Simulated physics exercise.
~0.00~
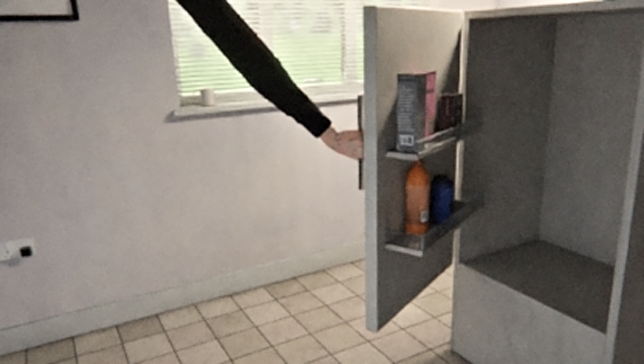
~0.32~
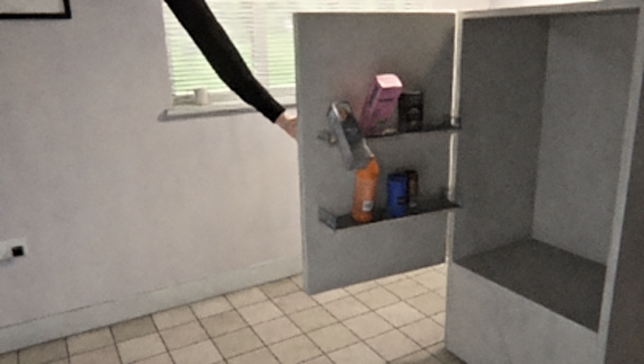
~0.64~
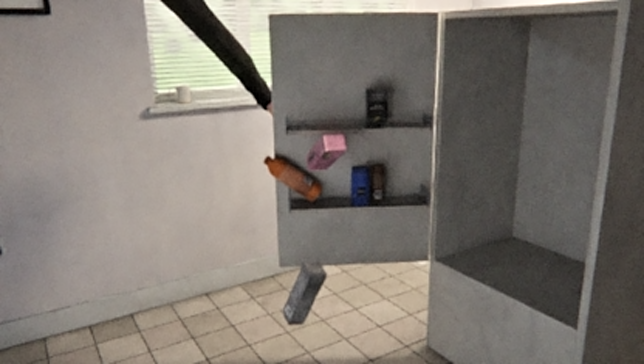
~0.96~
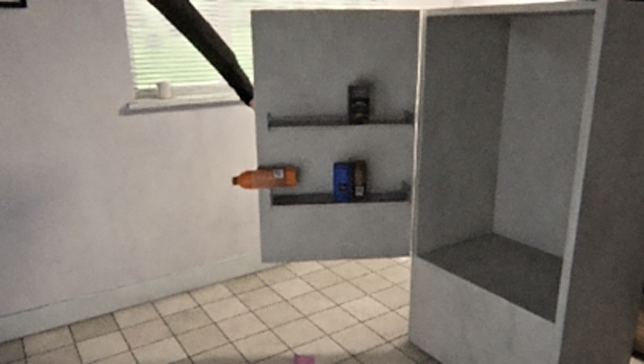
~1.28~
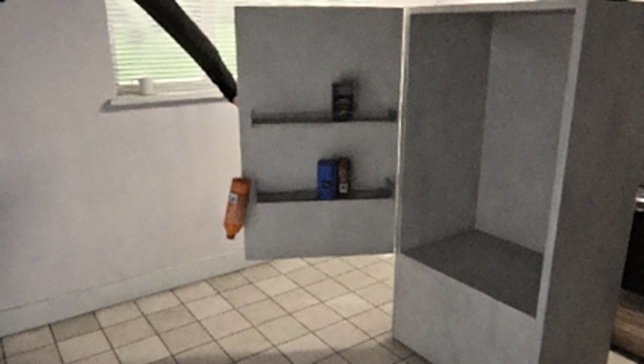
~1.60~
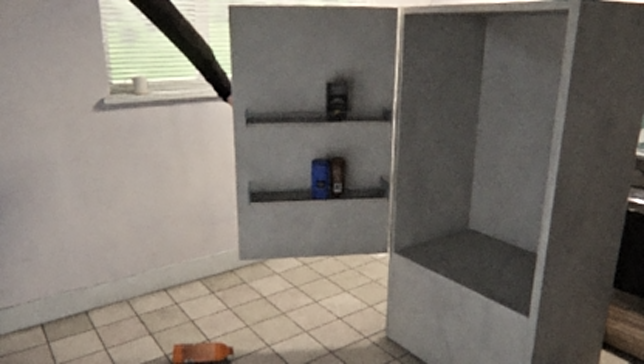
The clip opens on a grey cooler in a tiled room, its door already partly open and a dark-sleeved arm gripping the door's edge, with cartons, an orange bottle and other containers on two inner racks. The arm pulls the door wider, and the grey and pink cartons tip off the upper rack while the orange bottle leans outward. Both cartons tumble down and drop out of sight as the bottle rolls onto its side, then tips upside down off the lower rack's end. It ends lying on the floor, while the black carton, blue jar and brown can remain upright on the racks.
